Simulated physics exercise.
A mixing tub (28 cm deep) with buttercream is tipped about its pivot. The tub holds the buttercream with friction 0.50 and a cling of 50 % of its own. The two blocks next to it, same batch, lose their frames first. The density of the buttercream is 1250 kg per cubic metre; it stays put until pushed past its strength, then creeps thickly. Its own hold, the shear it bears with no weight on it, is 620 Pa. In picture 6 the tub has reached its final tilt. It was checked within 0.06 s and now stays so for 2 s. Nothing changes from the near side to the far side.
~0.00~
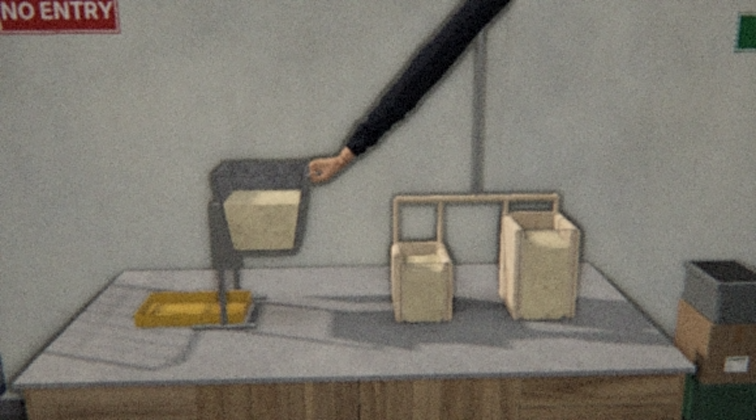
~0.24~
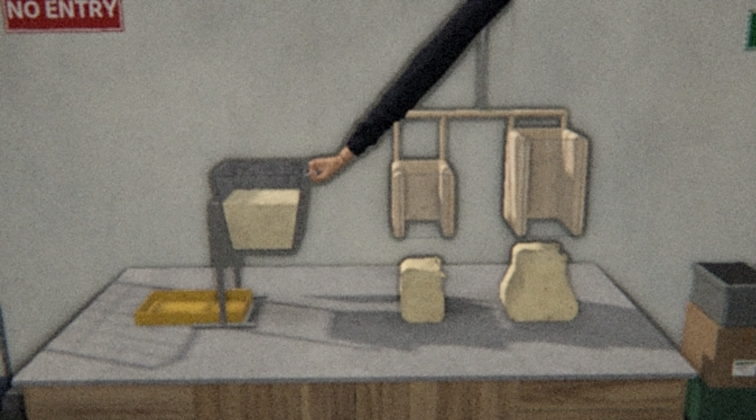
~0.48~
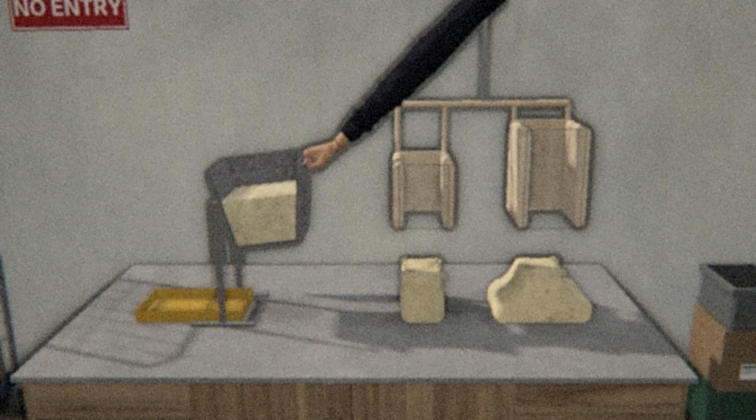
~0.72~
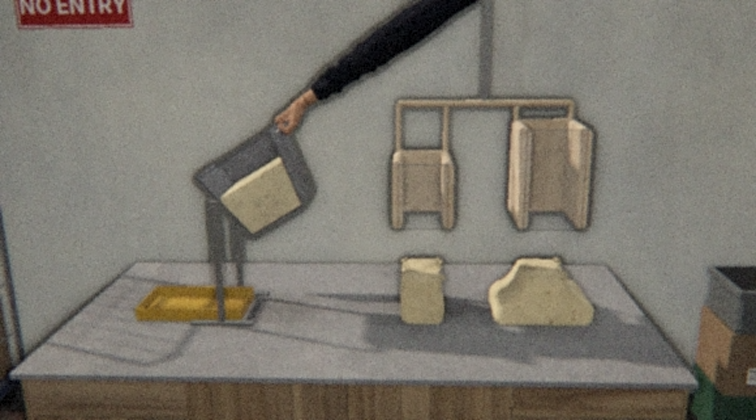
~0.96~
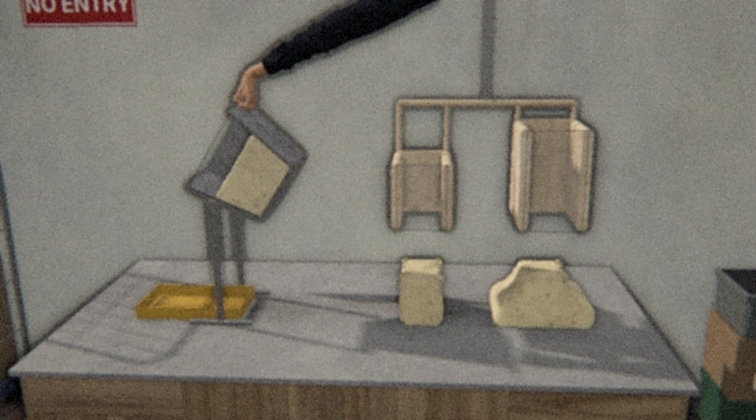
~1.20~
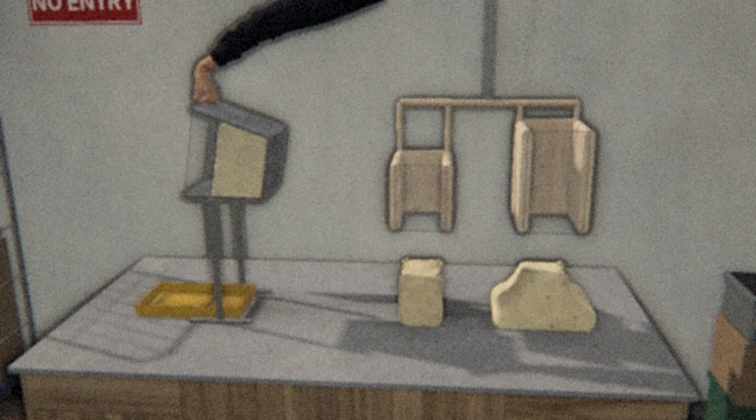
Two wooden moulds rose off a pair of pale blocks, and the right one sagged much lower and wider; then a dark-sleeved arm tilted a gray tub steeply leftward, its buttercream staying in one lump.
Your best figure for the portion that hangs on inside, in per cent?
Expect roughly 100 %.
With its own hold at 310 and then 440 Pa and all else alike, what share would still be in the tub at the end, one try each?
In that order: 60 %, 70 %.
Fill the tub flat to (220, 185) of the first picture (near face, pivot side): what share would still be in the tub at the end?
It would be near 60 %.
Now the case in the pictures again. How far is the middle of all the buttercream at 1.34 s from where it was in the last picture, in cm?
Roughly 3 cm.
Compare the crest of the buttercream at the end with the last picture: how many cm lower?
About 8 cm.
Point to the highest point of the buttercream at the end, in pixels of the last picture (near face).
Around (206, 148).
By 1.34 s, the tub is at 80 degrees and holds 100 %.
By 1.51 s, the tub is at 80 degrees and holds 100 %.
By 1.68 s, the tub is at 80 degrees and holds 100 %.
By 1.85 s, the tub is at 80 degrees and holds 100 %.
By 3.20 s, at the end, the tub is at 80 degrees and holds 100 %.
